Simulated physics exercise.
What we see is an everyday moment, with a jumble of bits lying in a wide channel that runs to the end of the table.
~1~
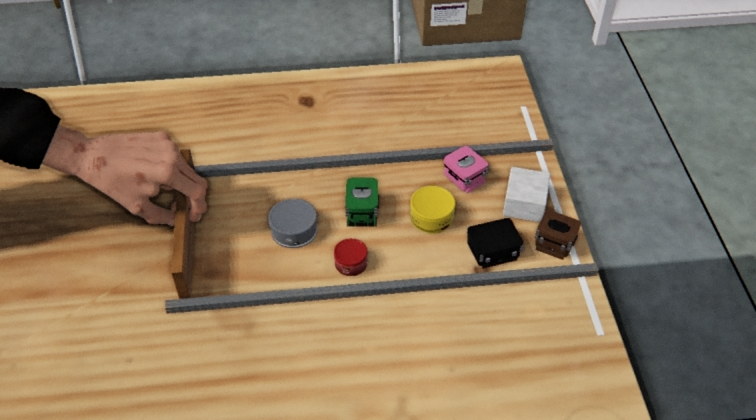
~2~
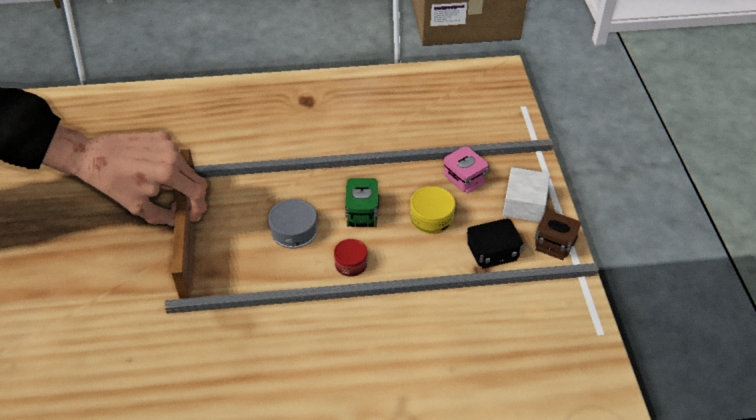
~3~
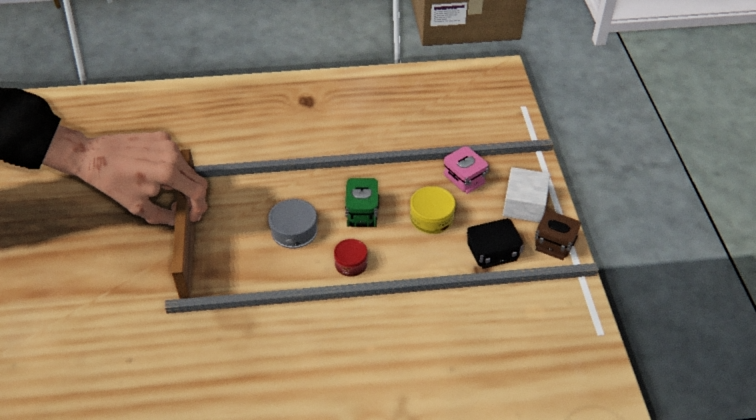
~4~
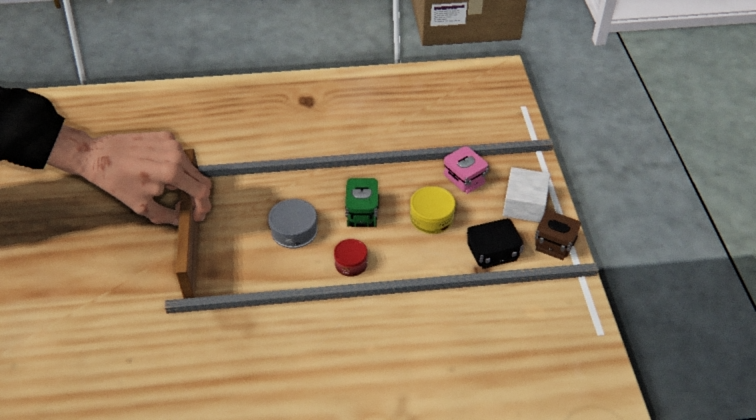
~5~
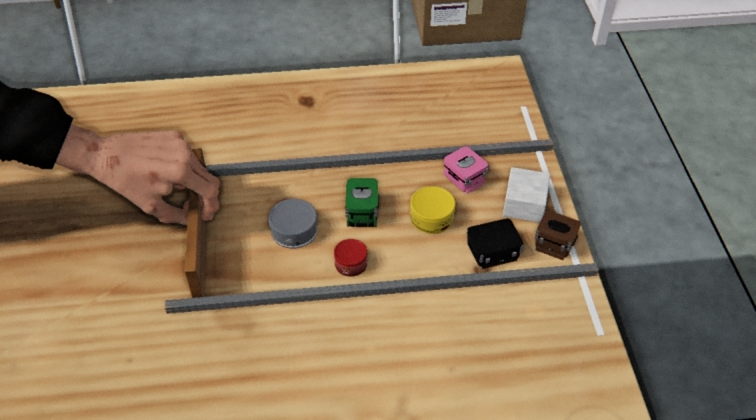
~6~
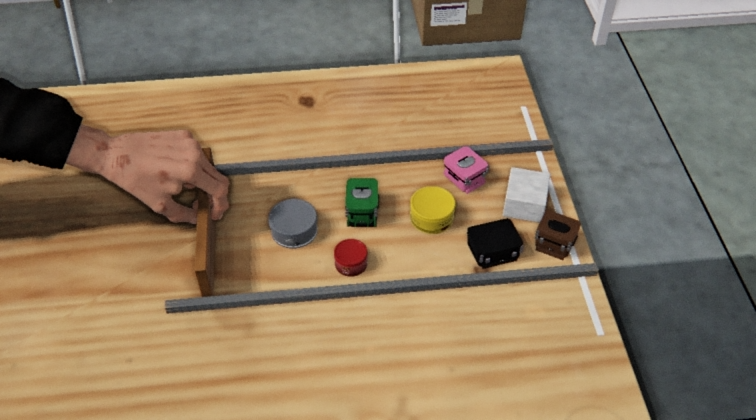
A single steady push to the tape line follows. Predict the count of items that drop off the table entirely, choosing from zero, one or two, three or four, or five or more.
The count is five or more.
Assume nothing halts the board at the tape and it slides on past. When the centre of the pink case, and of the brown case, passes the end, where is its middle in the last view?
Pink case: (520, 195); brown case: (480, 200).
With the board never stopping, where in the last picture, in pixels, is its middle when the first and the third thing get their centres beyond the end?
At (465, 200) for the first, at (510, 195) for the third.
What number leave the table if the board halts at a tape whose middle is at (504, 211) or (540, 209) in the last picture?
You'd find 2 and then 5 on the floor.
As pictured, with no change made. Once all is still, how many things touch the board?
In total, 1.
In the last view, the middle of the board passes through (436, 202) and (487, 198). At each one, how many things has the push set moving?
Counting first: 7, next 8.
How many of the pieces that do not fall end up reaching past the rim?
It would come to 1.
Soon after, none off yet; brown case at rest near (557, 235); white block at rest near (527, 195); black case at rest near (494, 244).
In the end, the number that fall off is five or more; gone, grey tin, green case, yellow tub, pink case, black case, white block and brown case.
